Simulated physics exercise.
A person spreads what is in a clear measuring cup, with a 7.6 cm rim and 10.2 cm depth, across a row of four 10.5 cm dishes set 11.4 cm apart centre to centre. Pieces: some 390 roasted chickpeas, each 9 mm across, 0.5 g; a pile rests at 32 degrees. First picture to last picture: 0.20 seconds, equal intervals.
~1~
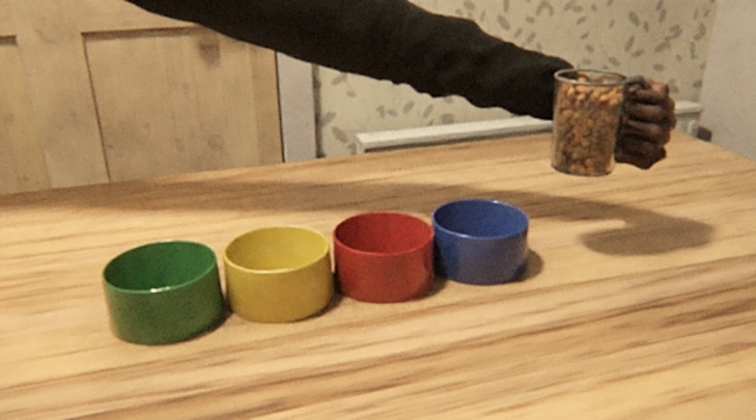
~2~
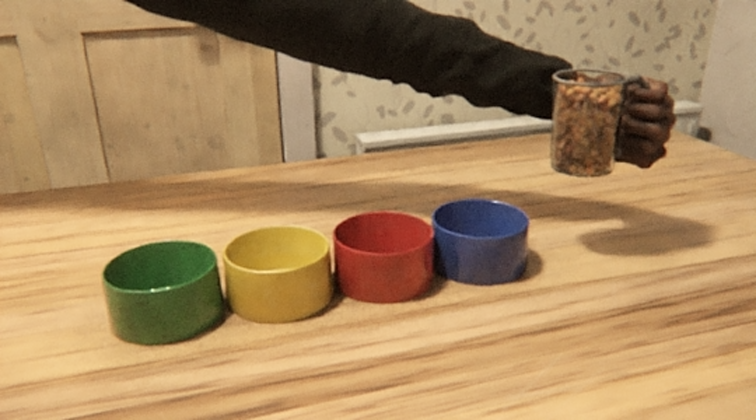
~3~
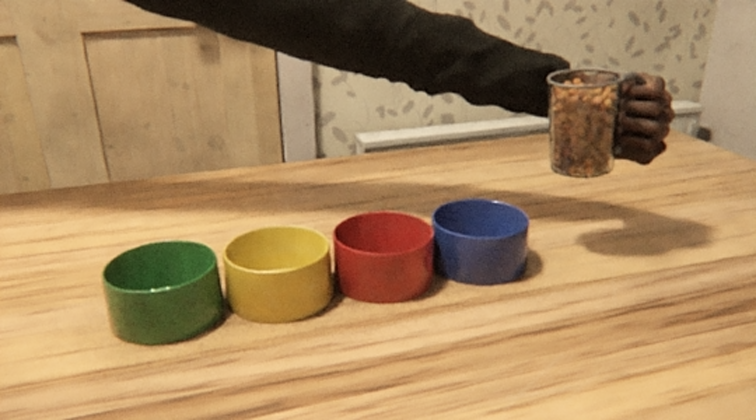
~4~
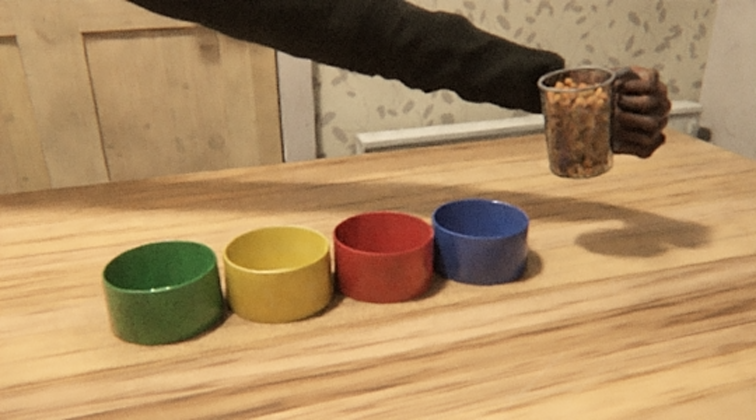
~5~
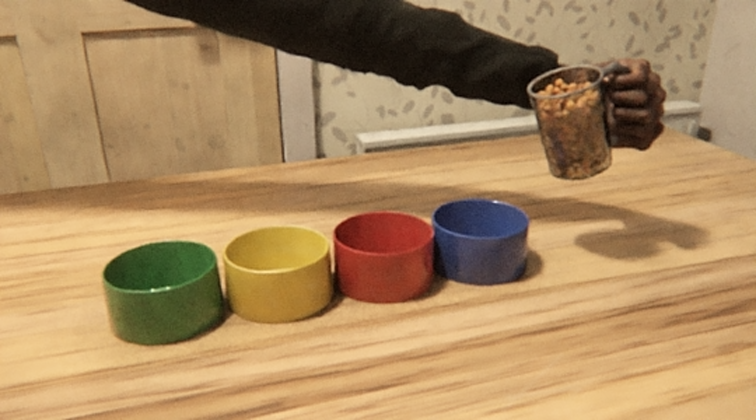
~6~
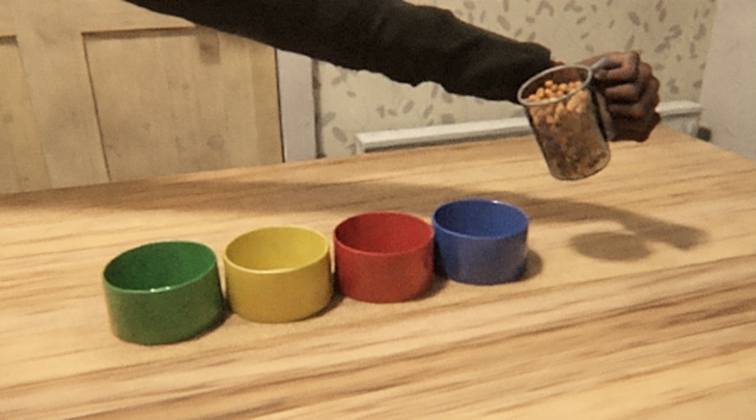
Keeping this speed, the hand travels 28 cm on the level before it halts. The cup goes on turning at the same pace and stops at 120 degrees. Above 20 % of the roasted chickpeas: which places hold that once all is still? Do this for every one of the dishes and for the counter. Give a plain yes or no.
Red - yes, blue - no, green - no, yellow - no, counter - no.
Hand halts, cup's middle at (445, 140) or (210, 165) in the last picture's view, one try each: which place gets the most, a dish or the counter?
Largest portions, in order: Red and red.
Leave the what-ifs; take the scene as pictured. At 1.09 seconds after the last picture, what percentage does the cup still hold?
Close to 0 % of the load.
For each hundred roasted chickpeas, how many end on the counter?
Close to 10 per cent, give or take.
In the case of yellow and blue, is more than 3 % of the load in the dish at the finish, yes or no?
As for yellow, not so, and as for blue, correct.
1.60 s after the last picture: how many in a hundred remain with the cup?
Approx. 0 % - an estimate.
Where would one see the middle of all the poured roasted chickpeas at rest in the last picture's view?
(380, 262) or so.
Then, 0.65 s after the last picture, tilt 120 degrees; cup holds 50 %, red 30 %, blue 10 %.
Then, 1.09 s after the last picture, tilt 120 degrees; cup holds 0 %, red 80 %, blue 10 %.
Then, 1.60 s after the last picture, tilt 120 degrees; cup holds 0 %, red 80 %, blue 10 %.
In the end, red 80 %, blue 10 %, green 0 %, yellow 0 %, counter 10 %.
